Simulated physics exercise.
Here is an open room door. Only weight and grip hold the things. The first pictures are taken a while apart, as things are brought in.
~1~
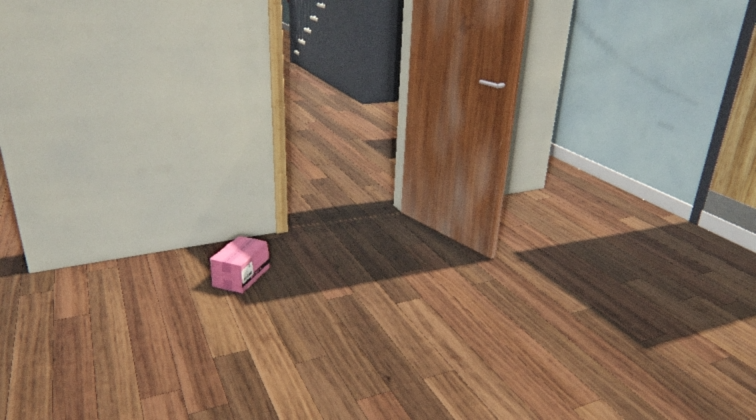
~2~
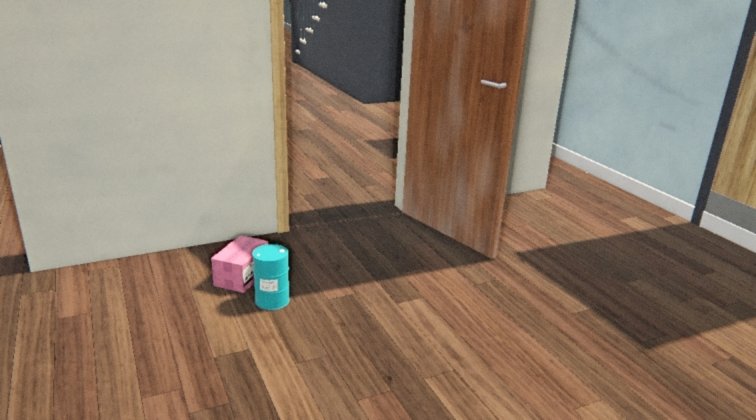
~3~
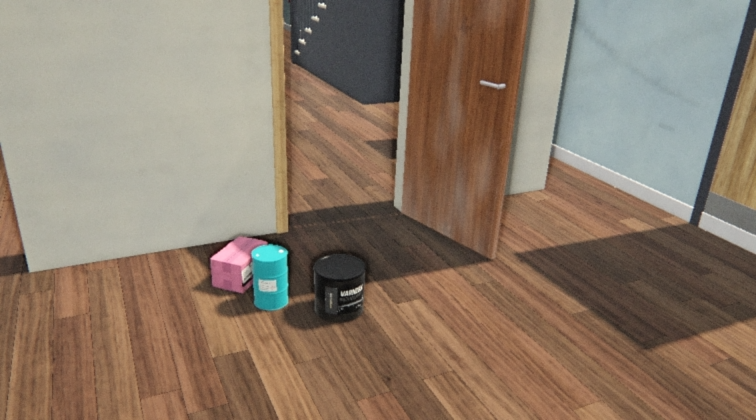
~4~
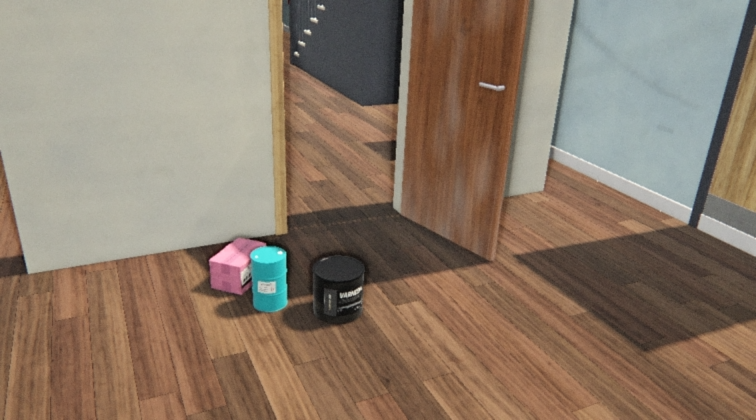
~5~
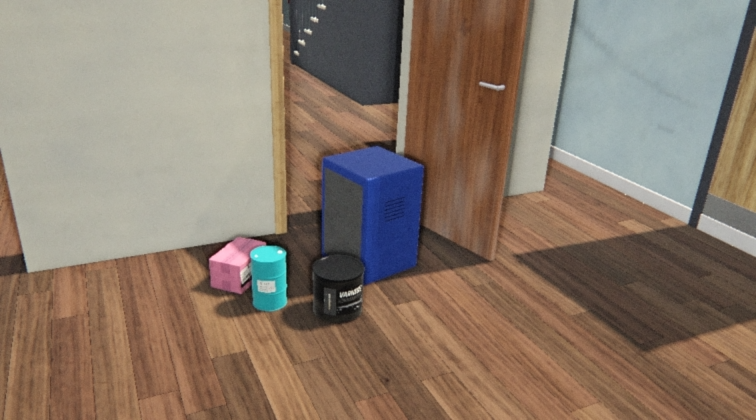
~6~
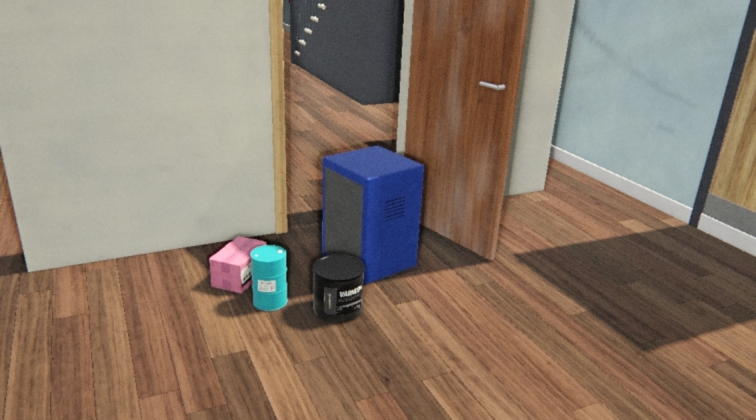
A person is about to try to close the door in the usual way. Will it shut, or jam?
It jams.
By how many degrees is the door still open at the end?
Some 70° open.
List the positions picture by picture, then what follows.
In the first picture, door wide open and still.
In the second picture, door wide open and still; pink parcel (242, 263); turquoise canister (271, 277).
In the third picture, door wide open and still; black pail (339, 288); pink parcel (241, 264).
In the fourth picture, door wide open and still; turquoise canister (269, 279); black pail (338, 290).
In the fifth picture, door wide open and still; pink parcel (240, 264); turquoise canister (269, 278).
In the sixth picture, door wide open and still; blue appliance (371, 213); black pail (338, 288).
Then, 0.40 s past the last view, open by 98°.
Then, 0.70 s past the last view, open by 87°.
Then, 0.90 s past the last view, open by 78°.
Then, 1.10 s past the last view, open by 71°.
Finally, open by 70°; all 4 still in place. Final places as the last picture's camera would see them, blue appliance near (369, 213).
